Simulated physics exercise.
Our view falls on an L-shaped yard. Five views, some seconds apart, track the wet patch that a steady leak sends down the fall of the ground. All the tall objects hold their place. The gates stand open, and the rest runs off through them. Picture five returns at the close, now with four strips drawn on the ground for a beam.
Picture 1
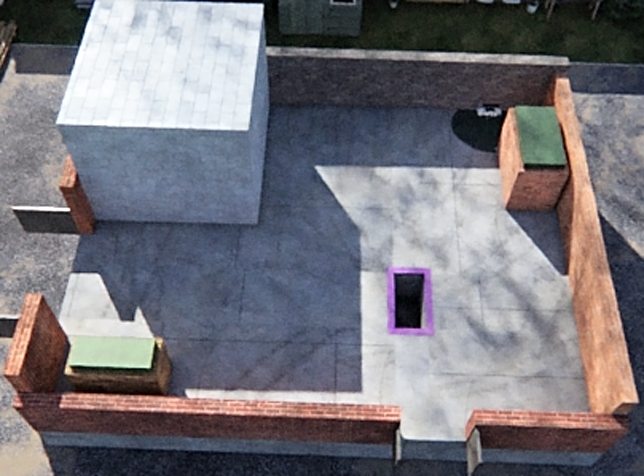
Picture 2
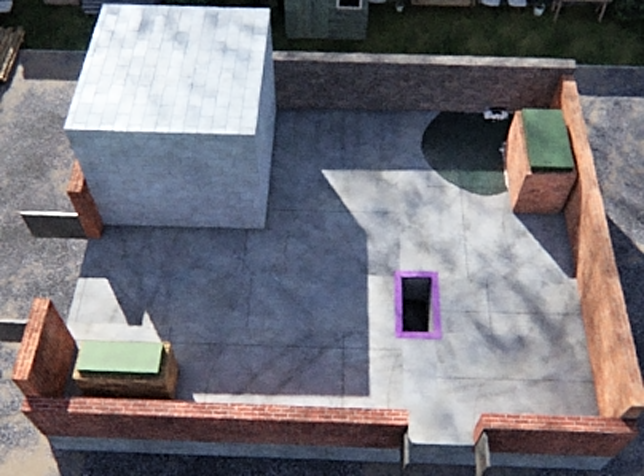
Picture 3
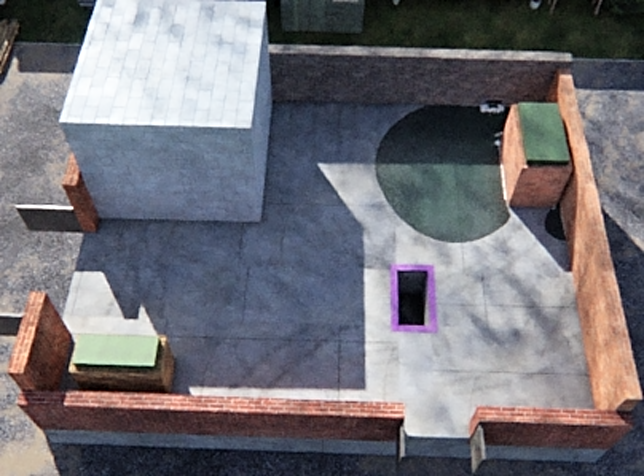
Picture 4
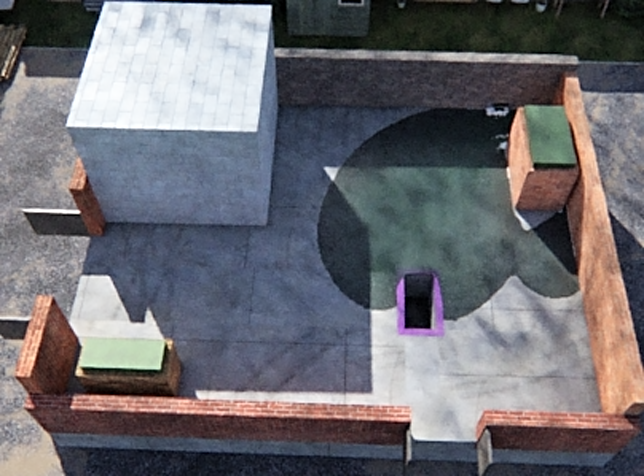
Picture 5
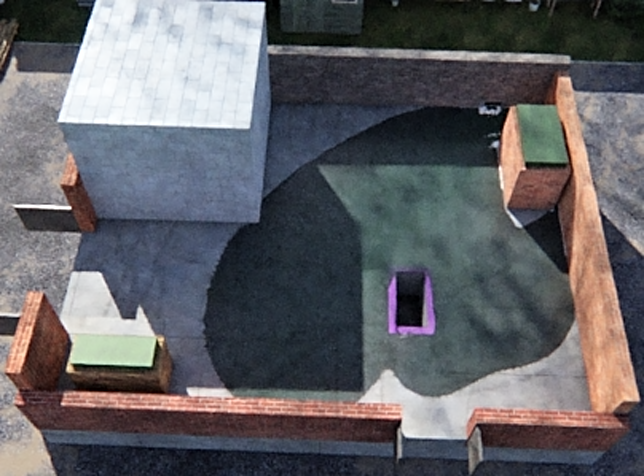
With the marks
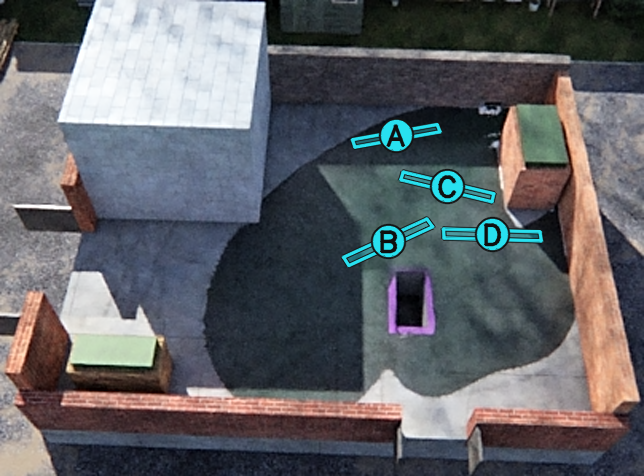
Dark green liquid spreading from the upper right corner across a walled grey yard, reaching and surrounding a purple-edged rectangular drain.
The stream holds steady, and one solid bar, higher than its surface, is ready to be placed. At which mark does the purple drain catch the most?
A.
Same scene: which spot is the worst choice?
That is spot C.
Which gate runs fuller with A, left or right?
The left gate.
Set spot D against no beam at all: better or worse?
It is worse.
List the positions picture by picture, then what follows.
The first picture shows outfall at (491, 105); purple drain at (410, 300); open gate at (81, 283); open gate at (430, 426); front seen at (461, 136), 3 % of the ground wet; purple drain still dry.
The second picture shows front seen at (491, 191), 8 % of the ground wet; purple drain still dry.
The third picture shows front seen at (415, 224), 17 % of the ground wet; purple drain still dry.
The fourth picture shows front seen at (356, 294), 32 % of the ground wet; purple drain taking water.
The fifth picture shows front seen at (228, 363), 59 % of the ground wet; purple drain taking water.
On the marked copy, A from (353, 143) to (438, 128); B from (346, 261) to (429, 222); C from (402, 175) to (492, 197); D from (443, 233) to (540, 236).
With A, about 24 % of the stream goes into the purple drain, about 72 % out by the gates.
With B, about 16 % of the stream goes into the purple drain, about 79 % out by the gates.
With C, about 7 % of the stream goes into the purple drain, about 88 % out by the gates.
With D, about 15 % of the stream goes into the purple drain, about 82 % out by the gates.
